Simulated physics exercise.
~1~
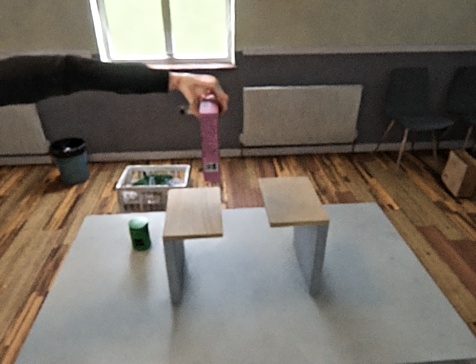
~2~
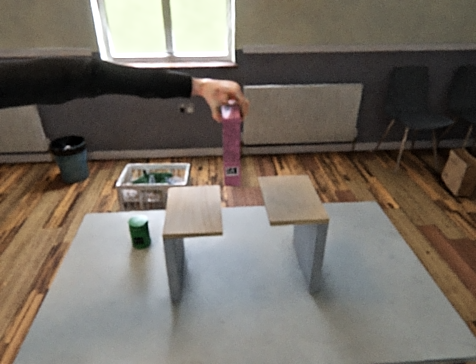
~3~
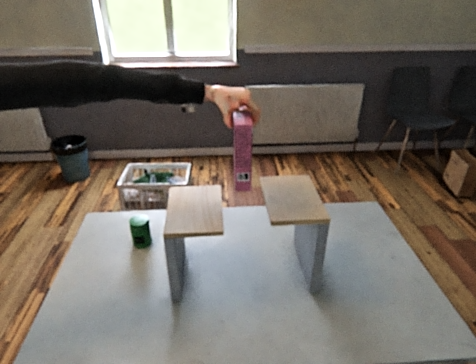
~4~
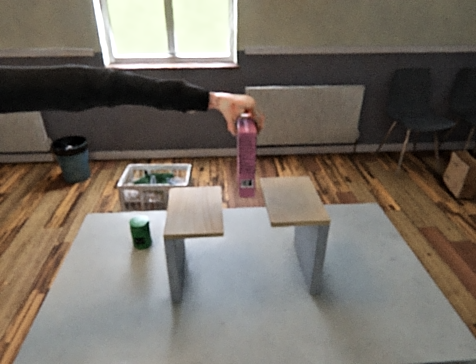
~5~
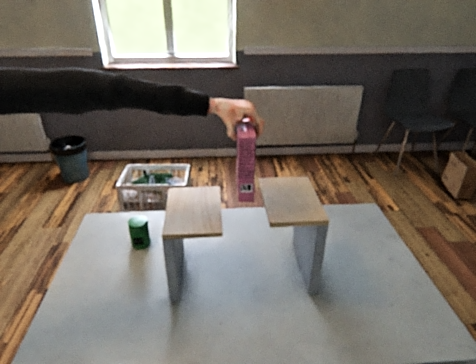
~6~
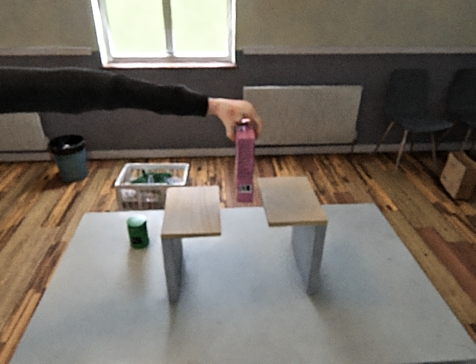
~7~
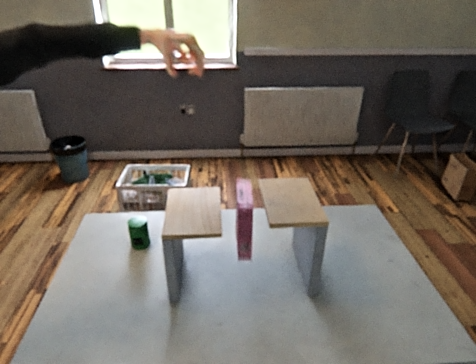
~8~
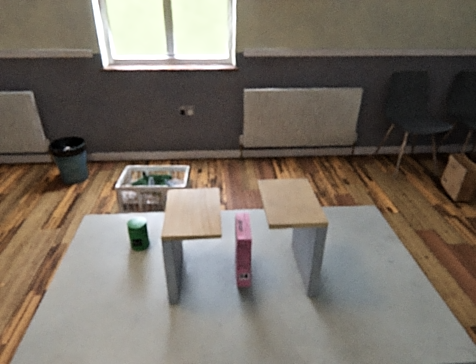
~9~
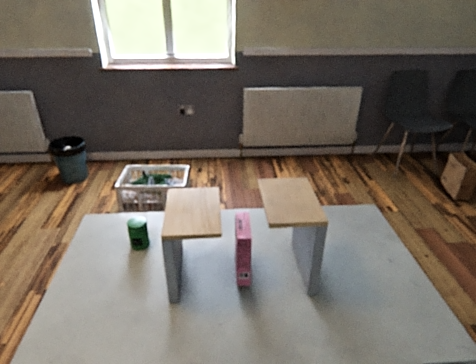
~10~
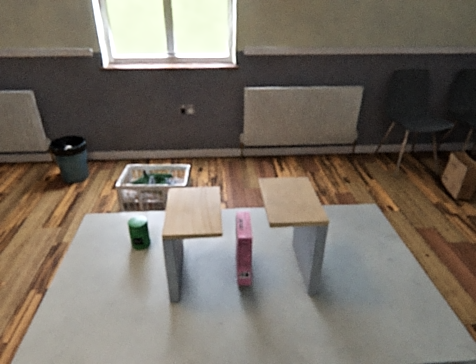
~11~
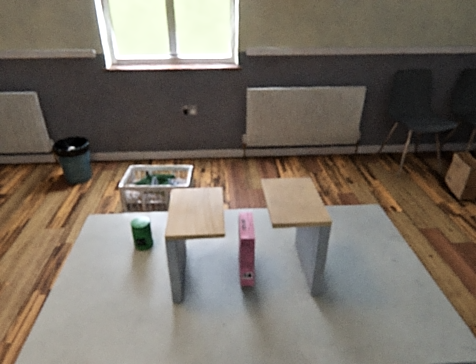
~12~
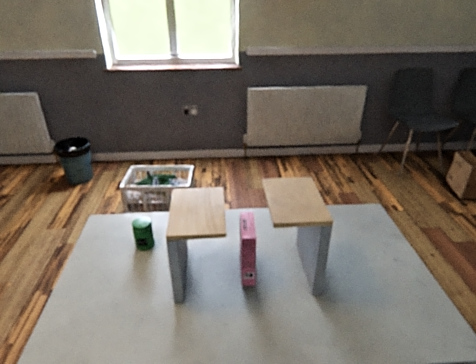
A hand on a dark-sleeved arm reaches in from the left, holding a pink packet upright above a pale grey table, seen from the front and slightly above in a room with a wooden floor. Two supports with light wooden tops stand a little apart, with a small green jar to their left and a white basket behind. The hand carries the packet right and lowers it slightly, pausing over the gap. It lets go and draws back left as the packet drops between the supports. The packet ends standing upright on the table, and the jar stays put.
